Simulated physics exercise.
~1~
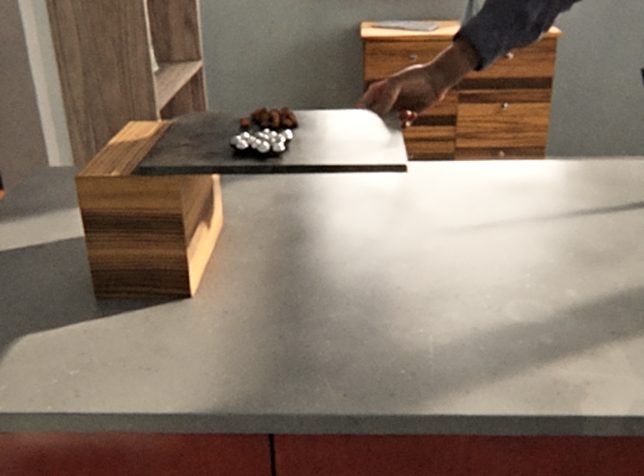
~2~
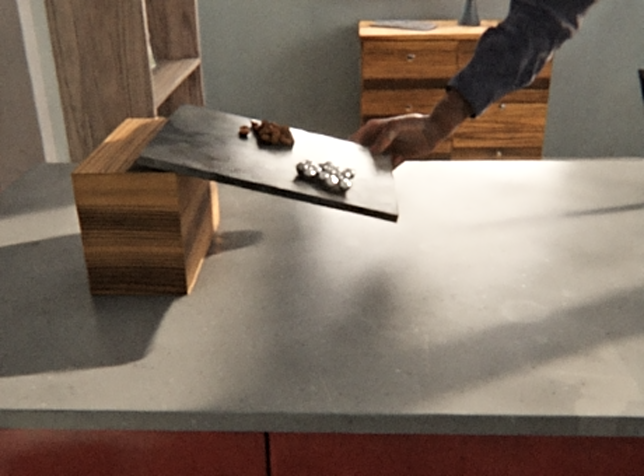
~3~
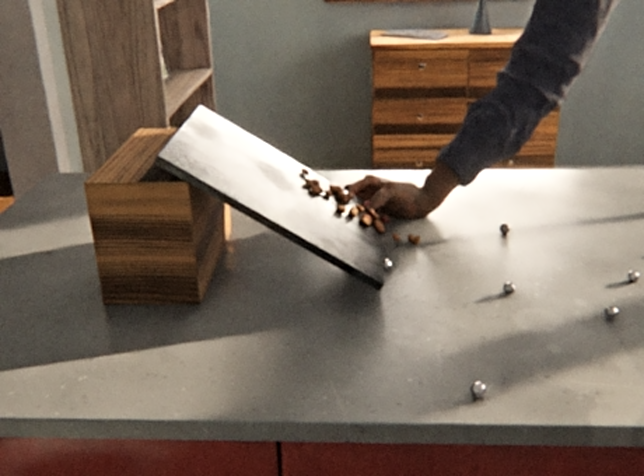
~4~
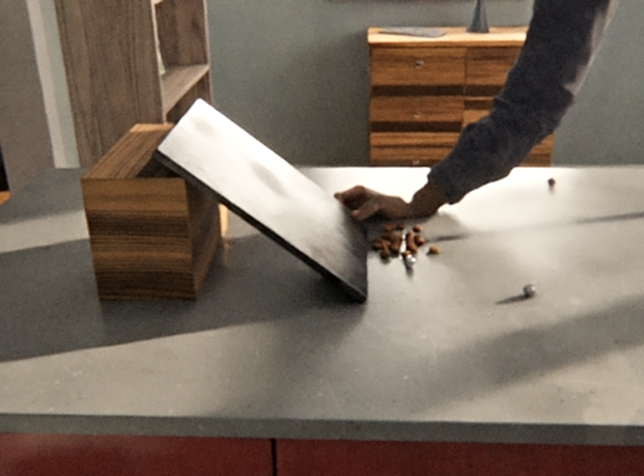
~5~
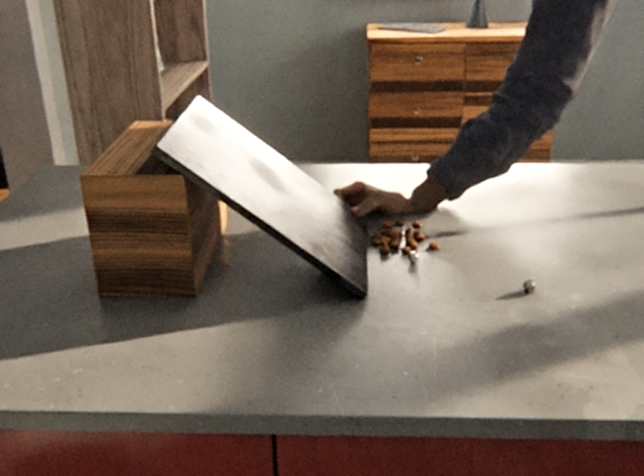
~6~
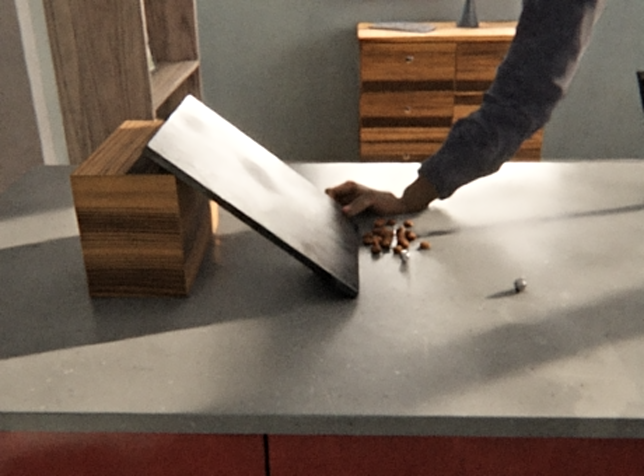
Silver balls roll off a board a hand tilts down, while brown bits pile at its foot.
